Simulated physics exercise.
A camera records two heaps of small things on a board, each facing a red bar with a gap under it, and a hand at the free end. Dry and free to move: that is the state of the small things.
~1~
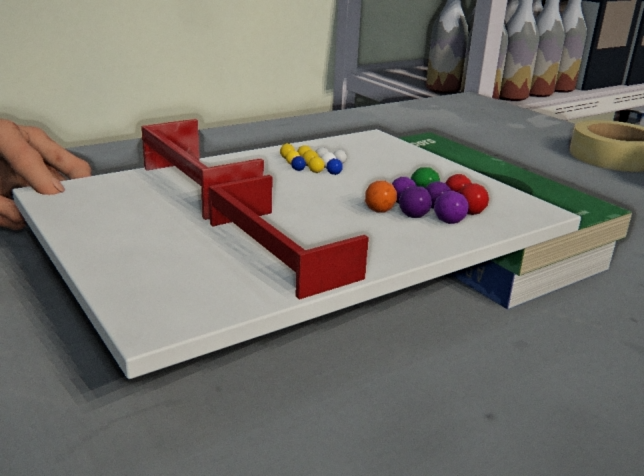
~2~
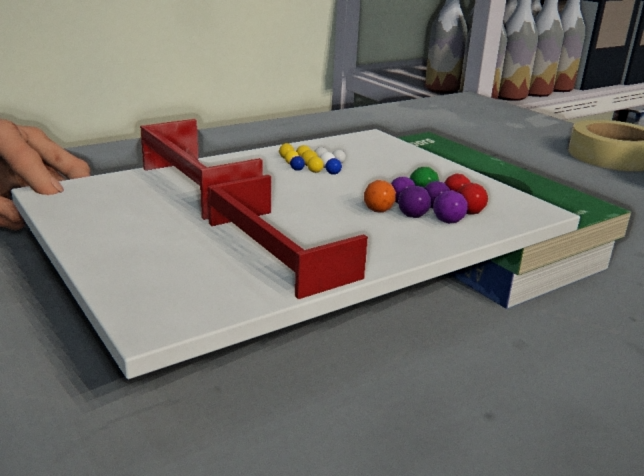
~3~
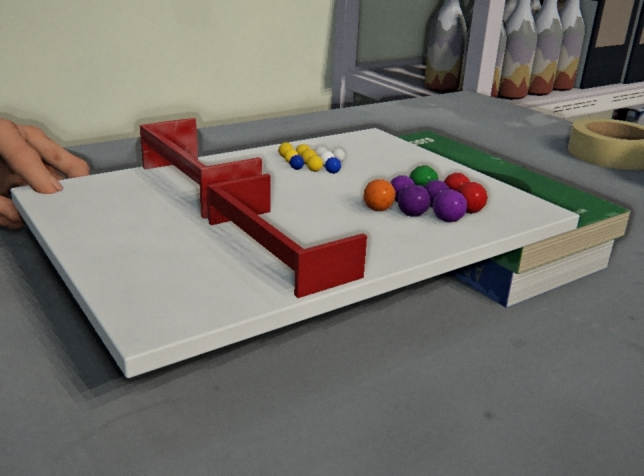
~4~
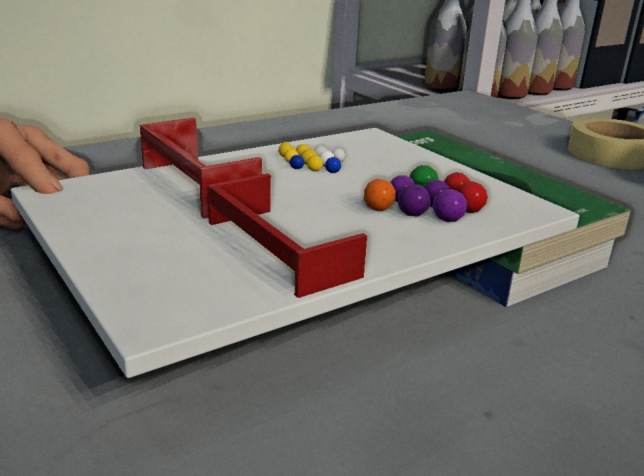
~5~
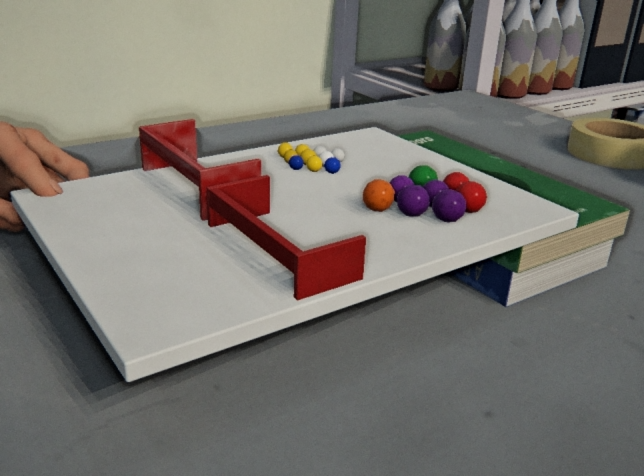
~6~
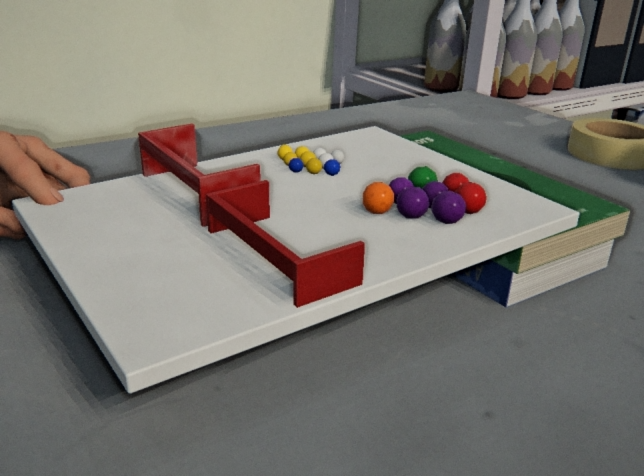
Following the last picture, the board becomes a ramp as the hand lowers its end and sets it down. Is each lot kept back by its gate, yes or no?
Front handful: Yes; back handful: No.
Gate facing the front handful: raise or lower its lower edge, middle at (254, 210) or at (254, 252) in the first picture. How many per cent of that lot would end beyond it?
I'd say around 100 in a hundred, and around 10 in a hundred after that.
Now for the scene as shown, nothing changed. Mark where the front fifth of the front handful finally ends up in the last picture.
(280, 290), give or take.
Then, 0.37 s after the last picture, board sloping at 9°; front handful on its way down; back handful on its way down.
Then, 0.68 s after the last picture, board resting at 11°; front handful has reached its gate; back handful nearly all past its gate.
Then, 0.96 s after the last picture, board resting at 11°; front handful has reached its gate; back handful all past its gate.
By the end, board resting at 11°; front handful gathered behind its gate; back handful all past its gate.
